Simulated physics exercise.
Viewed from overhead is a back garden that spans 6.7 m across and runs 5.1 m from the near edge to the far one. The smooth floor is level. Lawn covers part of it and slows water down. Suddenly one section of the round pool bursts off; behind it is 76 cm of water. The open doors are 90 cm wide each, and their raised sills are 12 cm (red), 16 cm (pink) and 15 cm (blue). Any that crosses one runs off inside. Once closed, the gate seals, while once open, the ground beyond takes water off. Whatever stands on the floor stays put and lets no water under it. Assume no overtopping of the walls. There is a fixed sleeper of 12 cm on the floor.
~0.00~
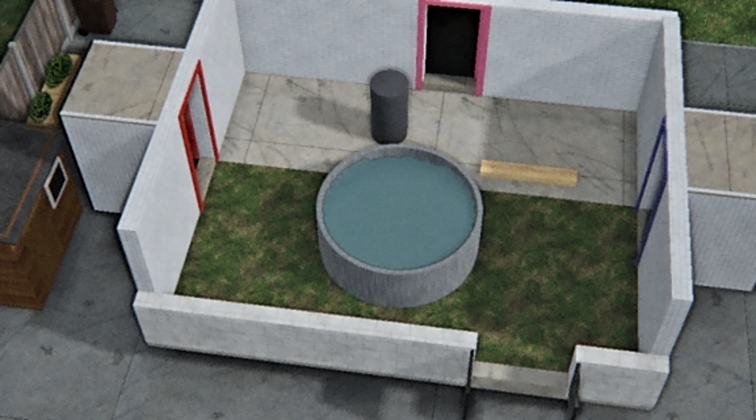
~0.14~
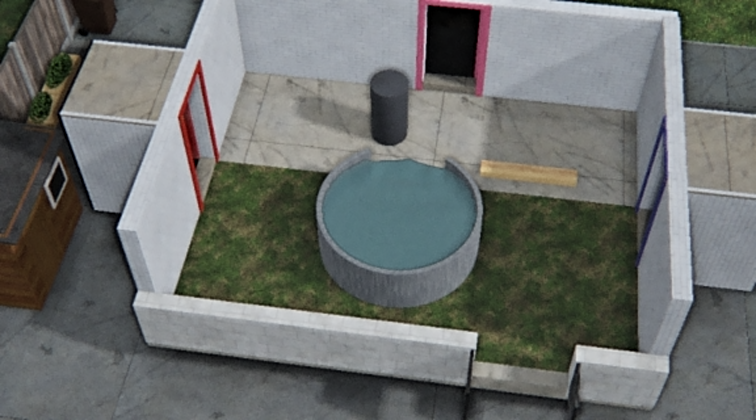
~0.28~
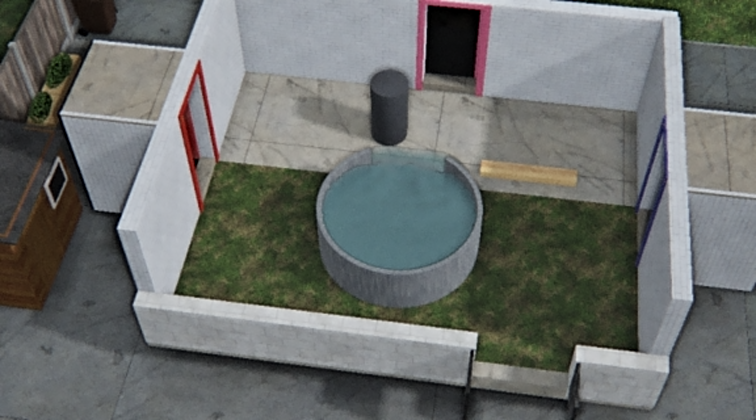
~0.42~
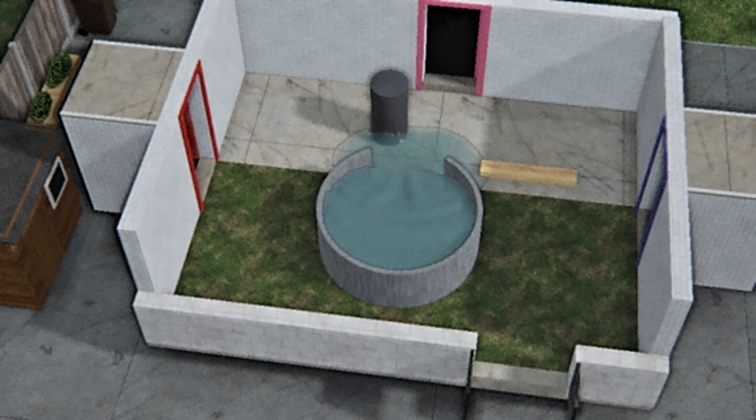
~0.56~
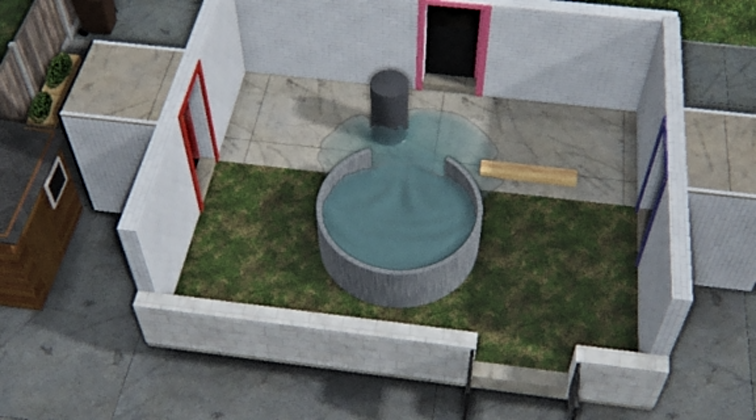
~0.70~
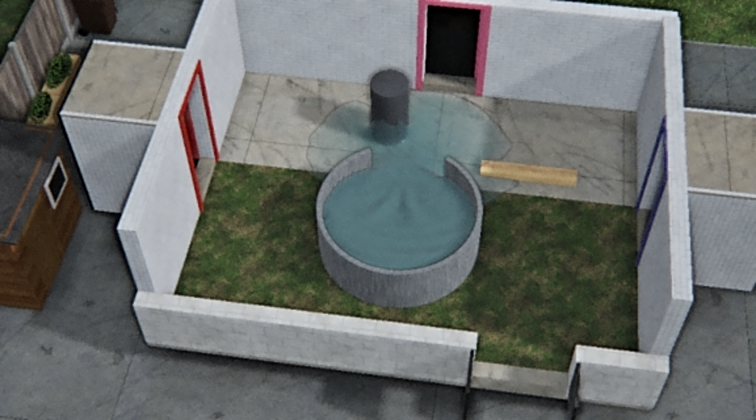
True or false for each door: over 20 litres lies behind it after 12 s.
Red door - false; pink door - true; blue door - false.
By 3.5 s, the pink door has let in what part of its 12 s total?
By then it's near 90% of the total.
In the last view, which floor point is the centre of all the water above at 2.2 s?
The water is centred near (405, 182).
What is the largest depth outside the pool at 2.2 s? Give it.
Some 37 cm deep.
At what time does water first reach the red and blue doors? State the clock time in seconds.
Arrival: Red 2.2 s, blue 2.6 s.
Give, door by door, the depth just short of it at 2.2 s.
Red 4 cm, pink 34 cm, blue 0 cm.
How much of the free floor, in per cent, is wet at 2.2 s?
Some 40 per cent of the floor is wet.
After 1.4 s water covers 30 % of the floor and is deepest (50 cm) near (390, 153); red door not reached, pink door 38 cm at the sill, 72 L in, blue door not reached.
After 2.2 s water covers 40 % of the floor and is deepest (37 cm) near (390, 153); red door 4 cm at the sill, 0 L in, pink door 34 cm at the sill, 186 L in, blue door not reached.
After 3.5 s water covers 55 % of the floor and is deepest (26 cm) near (390, 153); red door 10 cm at the sill, 0 L in, pink door 23 cm at the sill, 263 L in, blue door 9 cm at the sill, 0 L in.
After 7.0 s water covers 95 % of the floor and is deepest (14 cm) near (594, 125); red door 10 cm at the sill, 0 L in, pink door 13 cm at the sill, 285 L in, blue door 9 cm at the sill, 0 L in.
After 12.0 s water covers 95 % of the floor and is deepest (11 cm) near (166, 321); red door 8 cm at the sill, 0 L in, pink door 8 cm at the sill, 285 L in, blue door 8 cm at the sill, 0 L in.
